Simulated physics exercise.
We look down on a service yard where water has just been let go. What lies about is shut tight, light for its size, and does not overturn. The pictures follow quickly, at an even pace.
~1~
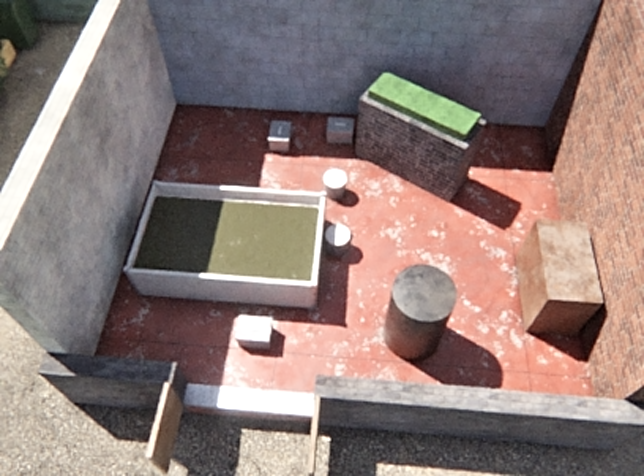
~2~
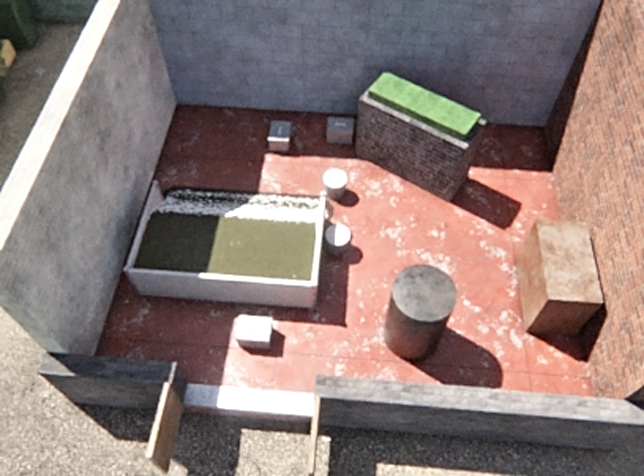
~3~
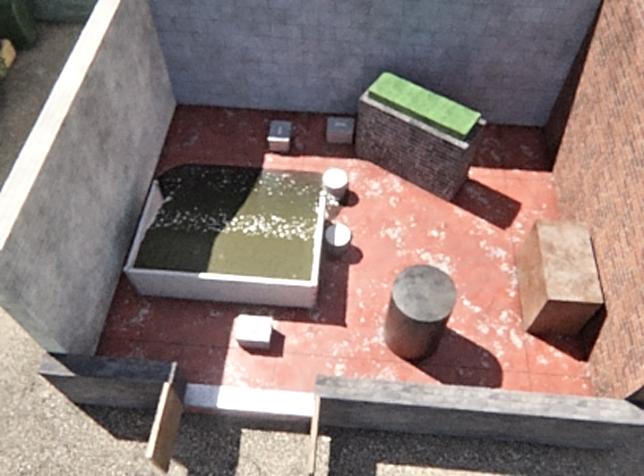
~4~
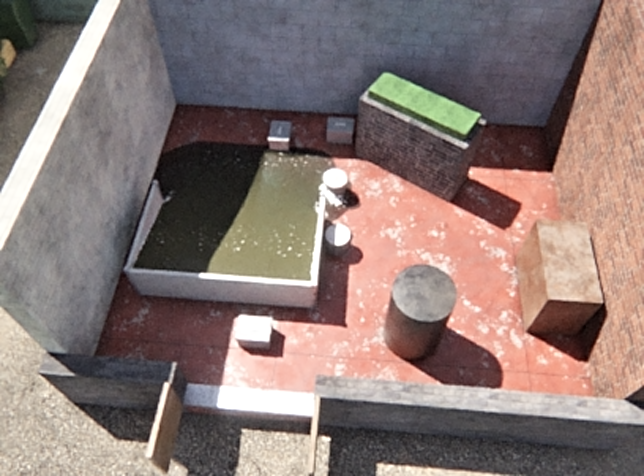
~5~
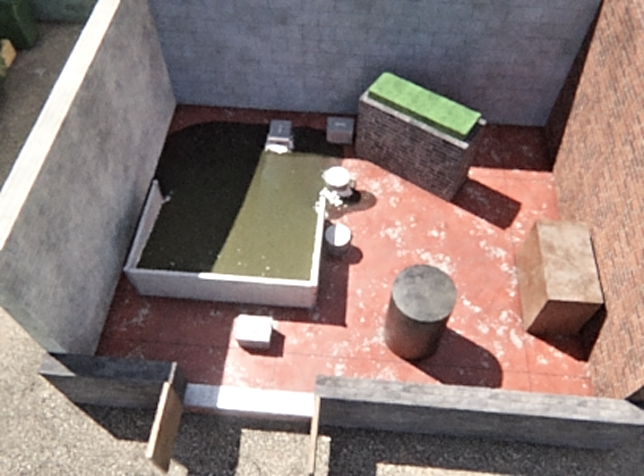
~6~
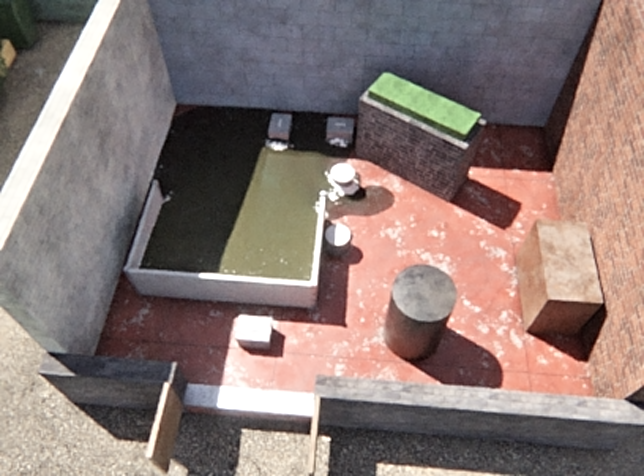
To begin with, murky water sits inside a low white-walled tank on a red-floored yard. It then surges out over the tank's far side, churning white, and spreads across the floor to the back wall, surrounding the small grey boxes and nudging a white pail slightly to the right.
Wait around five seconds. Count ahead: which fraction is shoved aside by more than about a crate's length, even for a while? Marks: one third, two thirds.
Share: Between one and two thirds.
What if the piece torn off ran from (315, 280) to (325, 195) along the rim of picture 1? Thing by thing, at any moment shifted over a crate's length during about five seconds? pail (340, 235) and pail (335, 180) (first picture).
In turn: Yes, not that far.
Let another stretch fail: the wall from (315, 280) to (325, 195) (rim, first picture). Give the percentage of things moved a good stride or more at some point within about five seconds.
About 20 per cent.
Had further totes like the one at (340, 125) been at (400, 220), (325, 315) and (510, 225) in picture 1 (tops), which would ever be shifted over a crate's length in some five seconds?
As listed: Pushed that far, short of that, never so far.
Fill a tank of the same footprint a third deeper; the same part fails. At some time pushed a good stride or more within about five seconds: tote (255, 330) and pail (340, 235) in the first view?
One after the other: Less than that, never so far.
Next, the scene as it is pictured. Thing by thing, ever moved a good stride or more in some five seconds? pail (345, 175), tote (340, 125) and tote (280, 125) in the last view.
In that order: Moved that far, that far or more, pushed that far.
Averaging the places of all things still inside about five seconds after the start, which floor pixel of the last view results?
Roughly at (399, 263).
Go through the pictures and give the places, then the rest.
A pail at (335, 178), on the bottom; a tote at (280, 131) rests on the ground; 0 of 5 have shifted, in the first picture.
A pail at (335, 178), on the bottom; a tote at (280, 131) rests on the ground; 0 of 5 have shifted, in the second picture.
A pail at (335, 178) rests on the ground; a tote at (280, 131) rests on the ground; 0 of 5 have shifted, in the third picture.
A pail at (335, 178), on the bottom; a tote at (280, 131) rests on the ground; 0 of 5 have shifted, in the fourth picture.
A pail at (338, 176) rests on the ground, close to its start; a tote at (280, 130), on the bottom; 1 of 5 have shifted, in the fifth picture.
A pail at (343, 173), on the bottom, close to its start; a tote at (280, 123) rests on the ground, close to its start; 2 of 5 have shifted, in the sixth picture.
A moment on, 0 of 5 are well off their spots; 1 afloat.
Next, 2 of 5 are well off their spots; 1 afloat.
Later, 3 of 5 are well off their spots; 1 afloat.
In the end, 3 of 5 are well off their spots, and 3 have been at some point; 0 afloat.
